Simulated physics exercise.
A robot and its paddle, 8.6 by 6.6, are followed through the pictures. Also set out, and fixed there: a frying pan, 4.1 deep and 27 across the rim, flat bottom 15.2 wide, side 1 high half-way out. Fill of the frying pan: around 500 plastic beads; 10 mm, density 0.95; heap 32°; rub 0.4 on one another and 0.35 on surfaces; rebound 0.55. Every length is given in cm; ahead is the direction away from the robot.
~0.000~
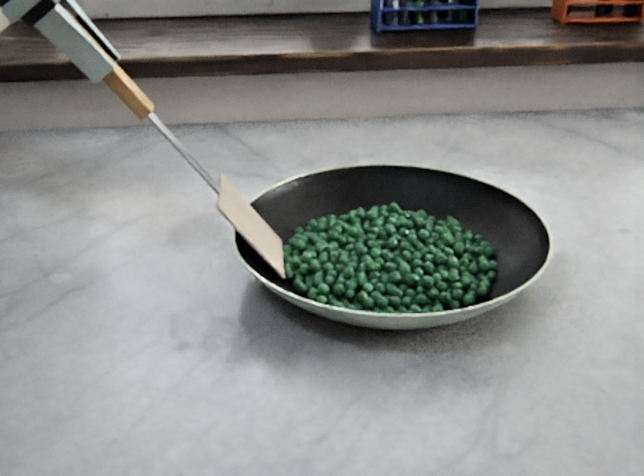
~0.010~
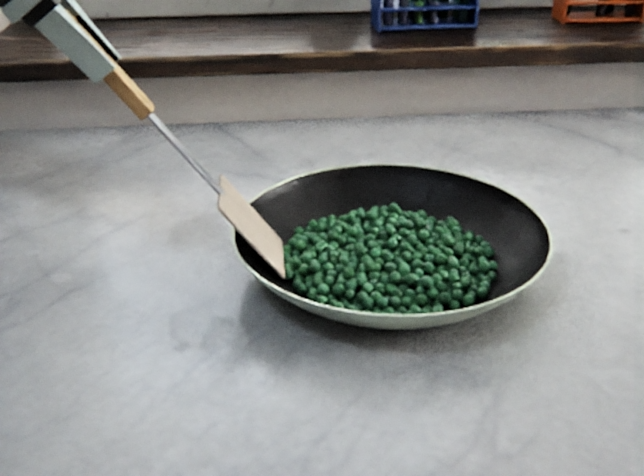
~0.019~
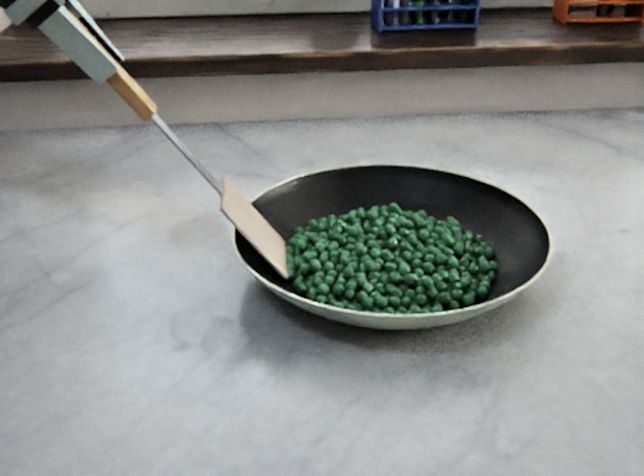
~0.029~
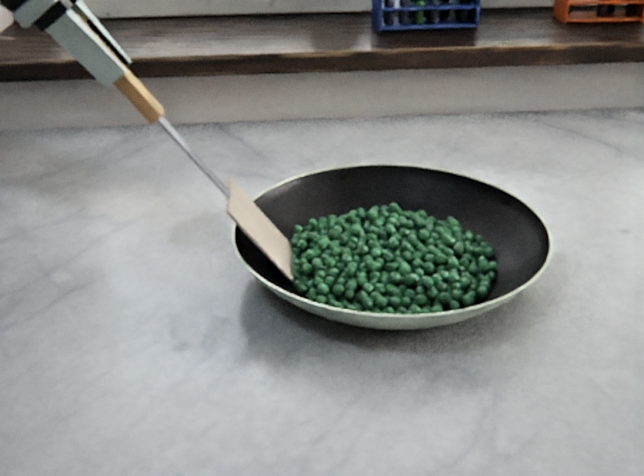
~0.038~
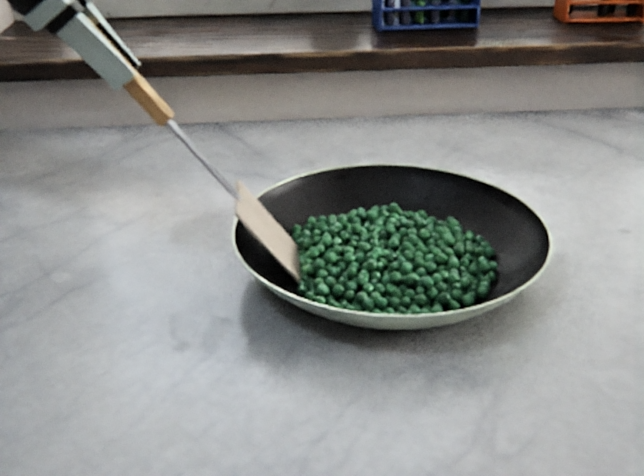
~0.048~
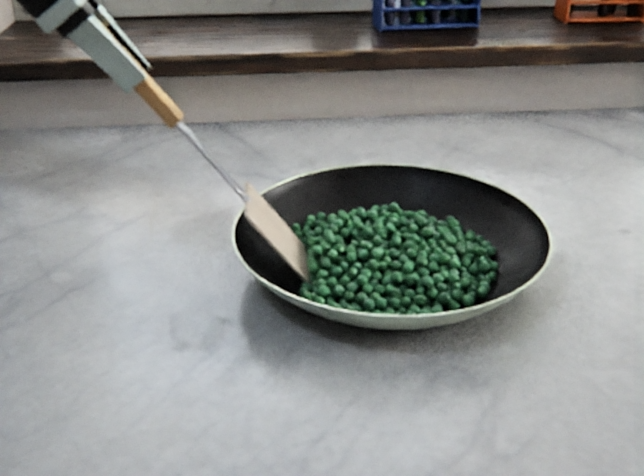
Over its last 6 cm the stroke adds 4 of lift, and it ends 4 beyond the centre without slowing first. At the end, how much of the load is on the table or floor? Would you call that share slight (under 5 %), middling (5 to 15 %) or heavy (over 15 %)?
It is slight.
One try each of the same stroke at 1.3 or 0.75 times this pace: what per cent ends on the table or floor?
Estimates, in order: 5 % and 0 %.
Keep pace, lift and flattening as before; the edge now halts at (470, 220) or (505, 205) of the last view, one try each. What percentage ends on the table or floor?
Try 1: Approx. 5 %; try 2: Approx. 10 %.
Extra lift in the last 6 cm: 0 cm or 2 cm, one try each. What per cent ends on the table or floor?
Result: Approx. 0 % and 0 %, one try each.
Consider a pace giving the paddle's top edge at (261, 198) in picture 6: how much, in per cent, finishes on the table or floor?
That share would be about 10 percent.
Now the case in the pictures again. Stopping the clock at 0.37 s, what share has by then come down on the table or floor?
Close to 0 per cent of the load.
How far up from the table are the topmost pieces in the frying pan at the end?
Close to 3.5 centimetres high.
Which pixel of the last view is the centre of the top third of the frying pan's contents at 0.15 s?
Near pixel (411, 245).
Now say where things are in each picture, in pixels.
Paddle top edge at (219, 190), sloping 54°; upper third of the load around (385, 251), from x 285 to 490, top at y 210; 500 in the frying pan, in the first picture.
Paddle top edge at (219, 191), sloping 54°; upper third of the load around (385, 251), from x 285 to 490, top at y 210, in the second picture.
Paddle top edge at (222, 192), sloping 54°; upper third of the load around (385, 251), from x 290 to 490, top at y 210, in the third picture.
Paddle top edge at (228, 194), sloping 54°; upper third of the load around (382, 252), from x 295 to 490, top at y 210, in the fourth picture.
Paddle top edge at (237, 196), sloping 54°; upper third of the load around (378, 251), from x 295 to 490, top at y 210, in the fifth picture.
Paddle top edge at (246, 198), sloping 54°; upper third of the load around (379, 250), from x 295 to 495, top at y 210; 500 in the frying pan, in the sixth picture.
After 0.10 s, sloping 54°, highest piece 4 above the table; 500 in the frying pan.
After 0.15 s, sloping 54°, highest piece 5 above the table; 500 in the frying pan.
After 0.37 s, sloping 54°, highest piece 5 above the table; 498 in the frying pan, 1 on the table or floor, 1 on the blade or in flight.
After 1.42 s, sloping 54°, highest piece 3 above the table; 498 in the frying pan, 2 on the table or floor.
At rest, 498 in the frying pan, 2 on the table or floor. That is 0 % on the table or floor.
